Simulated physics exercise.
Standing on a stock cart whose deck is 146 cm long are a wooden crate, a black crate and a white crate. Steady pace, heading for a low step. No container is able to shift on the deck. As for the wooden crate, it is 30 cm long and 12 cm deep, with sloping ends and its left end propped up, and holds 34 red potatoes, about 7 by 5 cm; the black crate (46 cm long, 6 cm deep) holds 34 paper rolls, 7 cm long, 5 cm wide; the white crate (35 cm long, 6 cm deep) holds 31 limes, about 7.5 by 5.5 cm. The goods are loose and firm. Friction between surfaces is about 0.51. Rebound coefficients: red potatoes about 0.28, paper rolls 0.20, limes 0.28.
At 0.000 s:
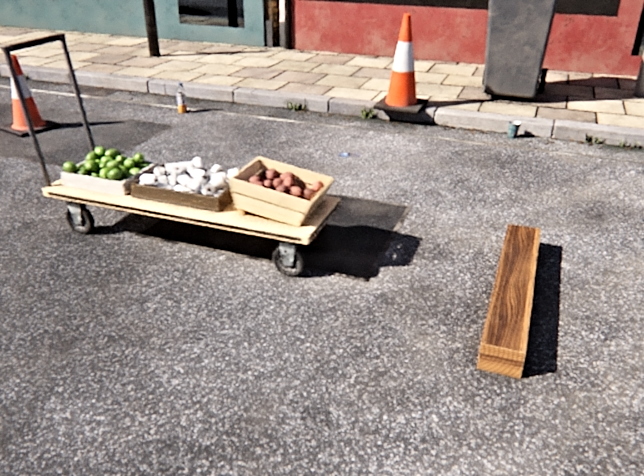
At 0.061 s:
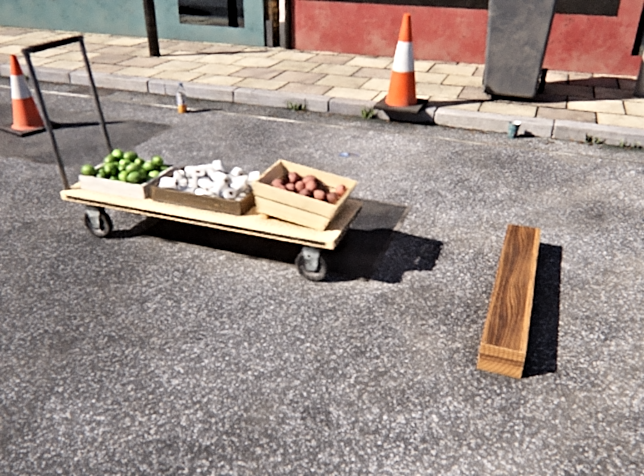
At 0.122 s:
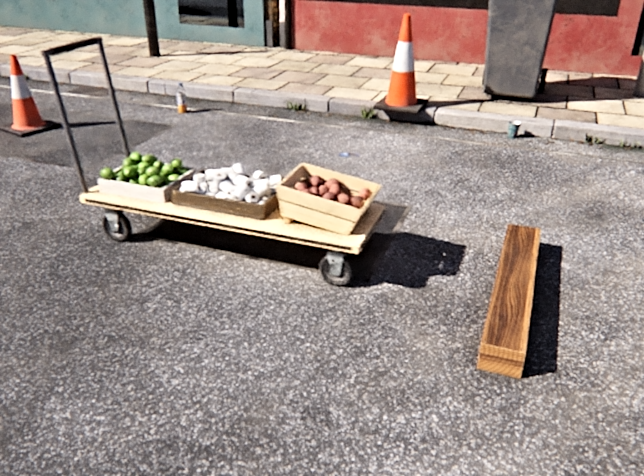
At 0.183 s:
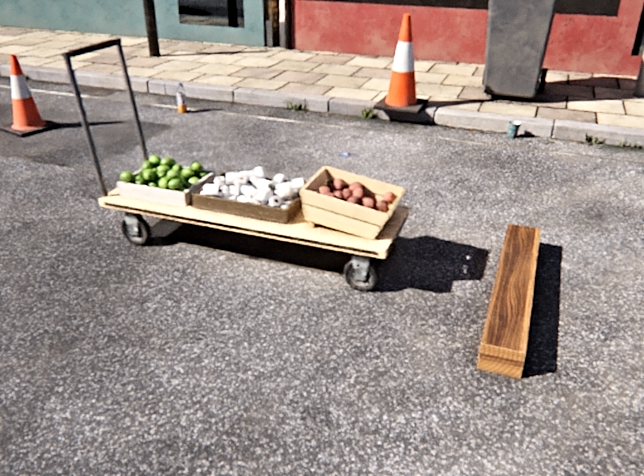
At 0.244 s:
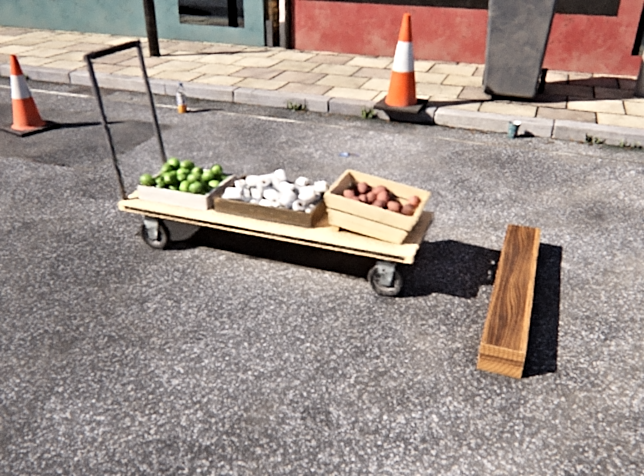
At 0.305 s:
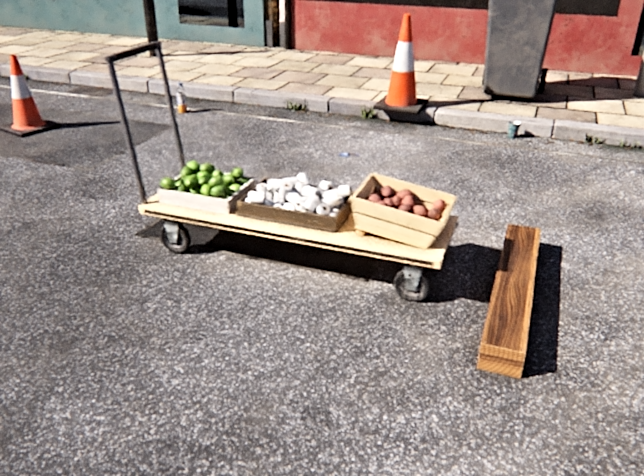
On a sunlit street beside a paved sidewalk, a flat cart carries three open crates, holding limes, white rolls and red potatoes. It rolls steadily to the right across the asphalt, its crates staying in place, and draws close to a long wooden block lying on the ground.
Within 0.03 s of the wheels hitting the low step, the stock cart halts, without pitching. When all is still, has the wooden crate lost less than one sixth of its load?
Yes.
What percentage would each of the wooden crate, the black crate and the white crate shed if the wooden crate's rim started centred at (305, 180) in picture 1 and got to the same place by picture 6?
Wooden crate 0, black crate 10, white crate 20 per cent.
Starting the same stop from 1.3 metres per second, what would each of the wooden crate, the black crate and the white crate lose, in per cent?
Wooden crate 0 %, black crate 10 %, white crate 20 %.
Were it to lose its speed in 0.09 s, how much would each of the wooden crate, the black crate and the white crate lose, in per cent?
In that case wooden crate 0, black crate 20 and white crate 20 per cent.
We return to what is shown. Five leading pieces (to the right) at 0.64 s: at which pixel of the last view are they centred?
Close to (497, 223) in the last view.
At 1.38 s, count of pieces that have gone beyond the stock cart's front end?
Count: Approx. 0.
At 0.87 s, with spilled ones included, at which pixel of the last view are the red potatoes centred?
Their middle is at about (470, 224).
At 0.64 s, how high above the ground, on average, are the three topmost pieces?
Height, averaged: Around 42 cm.
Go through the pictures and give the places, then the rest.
In the first picture (we follow the rim corner now nearest the camera), wooden crate at (310, 202); black crate at (216, 197); 84 cm still to roll; nothing out yet.
The second picture shows wooden crate at (335, 206); black crate at (238, 201); 72 cm still to roll.
The third picture shows wooden crate at (360, 210); black crate at (261, 205); 61 cm still to roll.
The fourth picture shows wooden crate at (387, 214); black crate at (285, 209); 49 cm still to roll.
The fifth picture shows wooden crate at (414, 219); black crate at (309, 213); 37 cm still to roll.
The sixth picture shows wooden crate at (442, 223); black crate at (333, 217); 26 cm still to roll; nothing out yet.
After 0.42 s, impact.
After 0.52 s, 0 of 34 out of the wooden crate, 2 of 34 out of the black crate and 3 of 31 out of the white crate.
After 0.64 s, 0 of 34 out of the wooden crate, 5 of 34 out of the black crate and 7 of 31 out of the white crate.
After 0.87 s, 0 of 34 out of the wooden crate, 7 of 34 out of the black crate and 8 of 31 out of the white crate.
Outcome (at 1.38 s), 0 of 34 out of the wooden crate, 7 of 34 out of the black crate and 8 of 31 out of the white crate. Asked share, 0 of 34, 0 per cent.
